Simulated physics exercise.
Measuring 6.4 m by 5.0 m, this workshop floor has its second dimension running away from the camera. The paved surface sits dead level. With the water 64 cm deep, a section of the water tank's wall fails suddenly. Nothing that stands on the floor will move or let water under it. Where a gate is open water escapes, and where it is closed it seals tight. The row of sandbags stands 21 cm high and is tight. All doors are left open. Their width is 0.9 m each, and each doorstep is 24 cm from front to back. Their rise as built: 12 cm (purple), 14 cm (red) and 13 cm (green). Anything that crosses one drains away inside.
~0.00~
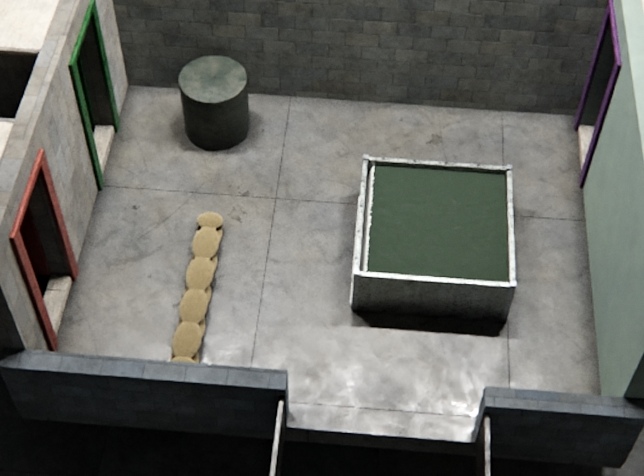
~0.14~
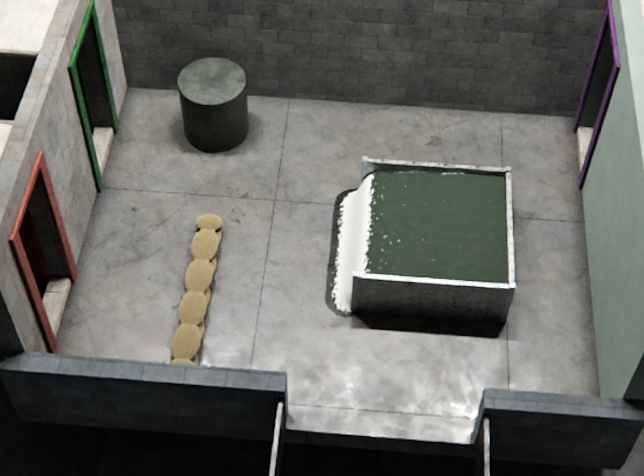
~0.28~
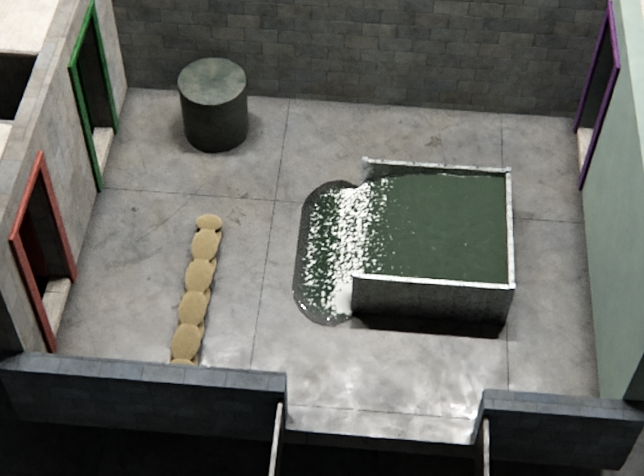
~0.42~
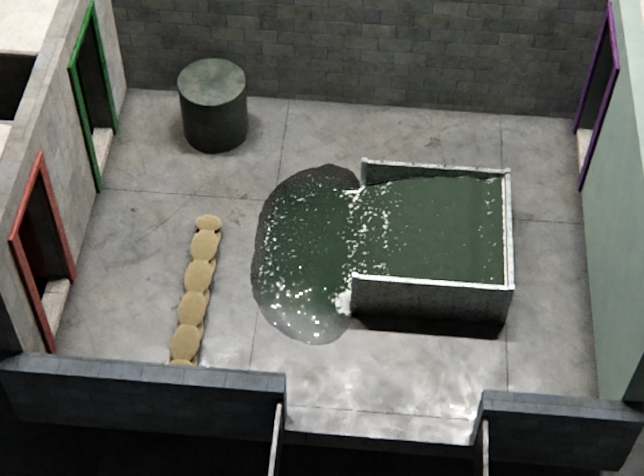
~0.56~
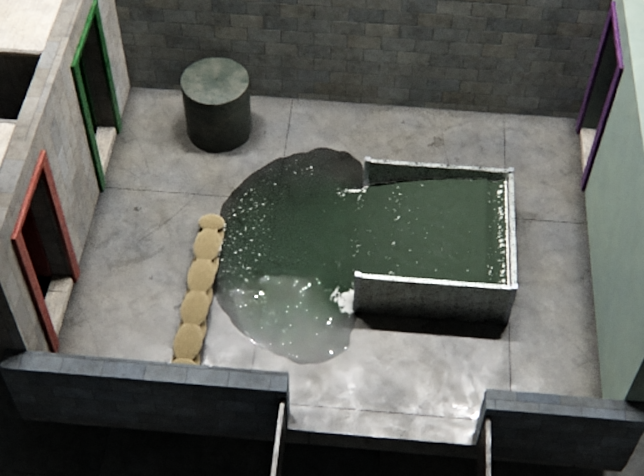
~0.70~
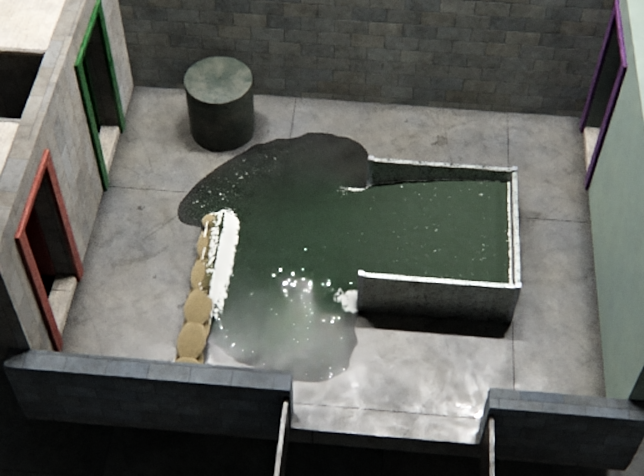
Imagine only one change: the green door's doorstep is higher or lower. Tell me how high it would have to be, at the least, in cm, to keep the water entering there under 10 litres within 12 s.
It would have to be about 24 cm.
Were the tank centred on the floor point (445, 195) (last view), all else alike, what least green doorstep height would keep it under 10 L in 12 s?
You'd need some 27 cm.
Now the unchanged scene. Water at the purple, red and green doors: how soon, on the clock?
Purple: 6.0 s; red: 1.8 s; green: 1.2 s.
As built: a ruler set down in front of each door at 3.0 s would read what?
Lab note, cm: Purple 0; red 11; green 23.
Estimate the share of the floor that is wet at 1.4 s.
Near 40 per cent is wet.
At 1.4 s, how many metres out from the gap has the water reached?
Close to 3.8 metres, I'd say.
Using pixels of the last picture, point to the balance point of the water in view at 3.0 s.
(257, 248) or so.
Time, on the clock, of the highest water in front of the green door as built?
Some 2.0 s, more or less.
After 1.4 s water covers 40 % of the floor, deepest (38 cm) near (231, 251); 18 cm at the green door, 1 litre in over its 13 cm doorstep.
After 3.0 s water covers 60 % of the floor, deepest (28 cm) near (133, 92); 23 cm at the green door, 92 litres in over its 13 cm doorstep.
After 12.0 s water covers 95 % of the floor, deepest (9 cm) near (597, 379); 7 cm at the green door, 126 litres in over its 13 cm doorstep.
At the green door as built, the water arrived by 1.2 s and peaked near 27 cm at 2.0 s.
Run again over the same 12 s with other heights there, 22 litres in over 21.5 cm, 1 litre over 29 cm. The limit of 10 litres is kept from about 24 cm up.
